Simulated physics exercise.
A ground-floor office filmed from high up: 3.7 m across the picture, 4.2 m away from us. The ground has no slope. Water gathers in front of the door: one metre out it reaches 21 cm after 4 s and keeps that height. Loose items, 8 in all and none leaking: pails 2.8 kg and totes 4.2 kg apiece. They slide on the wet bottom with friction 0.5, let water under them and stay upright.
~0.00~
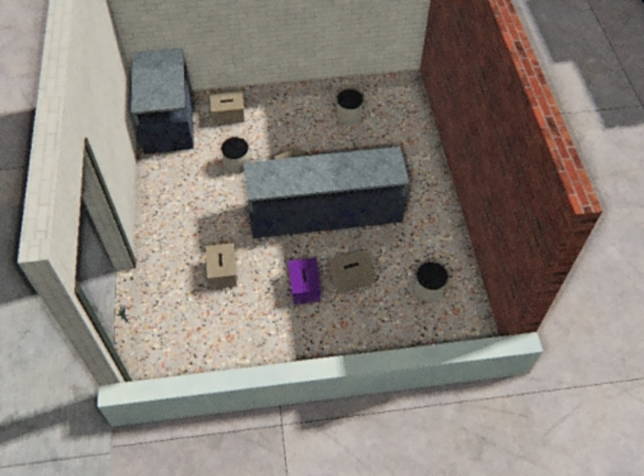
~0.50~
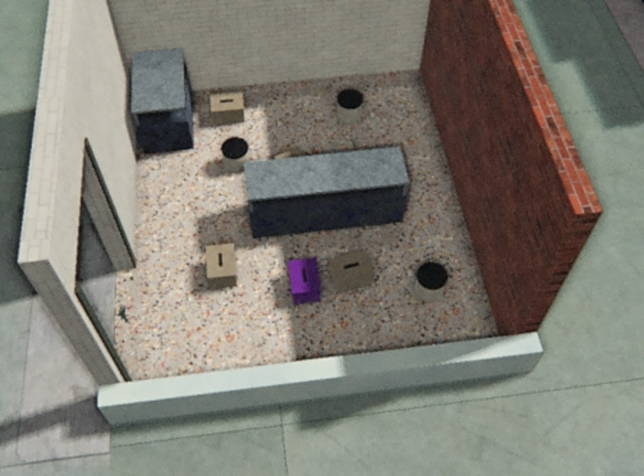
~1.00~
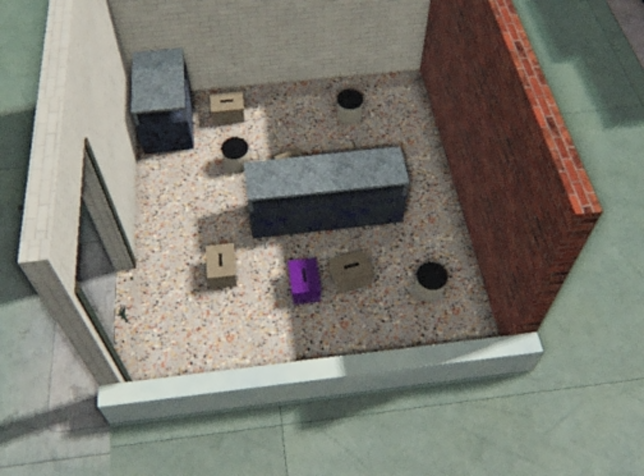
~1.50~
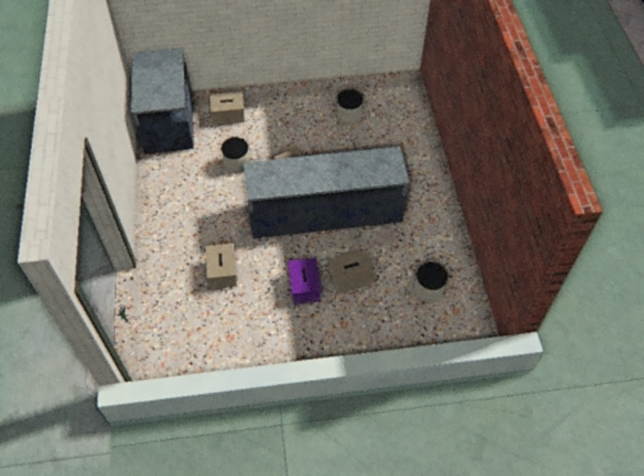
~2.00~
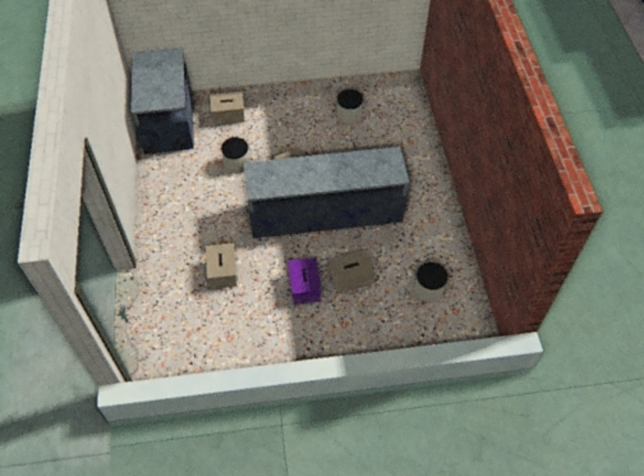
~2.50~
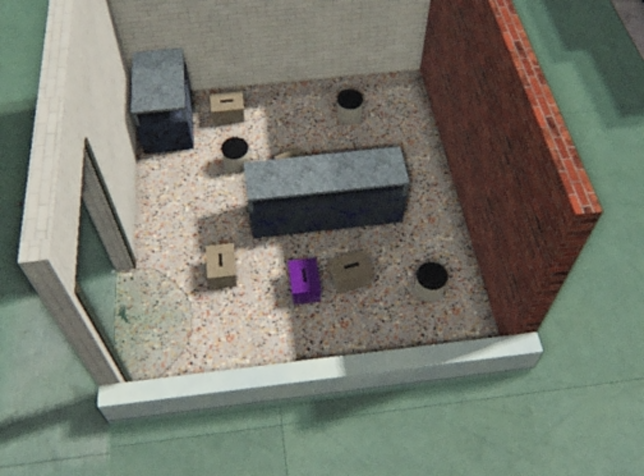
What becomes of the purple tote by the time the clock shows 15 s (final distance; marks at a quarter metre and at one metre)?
Purple tote travels far.
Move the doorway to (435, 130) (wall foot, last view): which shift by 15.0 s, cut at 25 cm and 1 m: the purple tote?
Then the purple tote moves a short way.
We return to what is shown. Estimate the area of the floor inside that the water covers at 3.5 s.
Roughly 2.5 m2.
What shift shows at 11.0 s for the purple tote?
About 100 cm.
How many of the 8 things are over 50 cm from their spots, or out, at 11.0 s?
I count 5.
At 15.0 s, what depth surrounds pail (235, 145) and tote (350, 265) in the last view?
Roughly 13 and 14 cm.
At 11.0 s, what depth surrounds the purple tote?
About 16 cm.
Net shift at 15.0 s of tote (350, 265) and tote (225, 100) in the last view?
In turn: 300 cm, 100 cm.
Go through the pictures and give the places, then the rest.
In the first frame, the purple tote at (304, 276), on the bottom; water covers 0.0 m2; 0 of 8 have shifted.
In the second frame, the purple tote at (304, 276), on the bottom; 0.0 m2 under water; 0 of 8 have shifted.
In the third frame, the purple tote at (304, 276) rests on the ground; water covers 0.0 m2; 0 of 8 have shifted.
In the fourth frame, the purple tote at (304, 276) rests on the ground; water covers 0.0 m2; 0 of 8 have shifted.
In the fifth frame, the purple tote at (304, 276) rests on the ground; water covers 0.0 m2; 0 of 8 have shifted.
In the sixth frame, the purple tote at (304, 276), on the bottom; 0.6 m2 under water; 0 of 8 have shifted.
After 3.5 s the purple tote is near (305, 276), 0.0 m from its start, aground; 0 afloat.
After 6.8 s the purple tote is near (433, 300), 1.3 m from its start, afloat; 3 afloat.
After 11.0 s the purple tote is near (387, 326), 1.0 m from its start, afloat; 8 afloat.
After 15.0 s the purple tote is near (426, 333), 1.4 m from its start, afloat; 8 afloat.
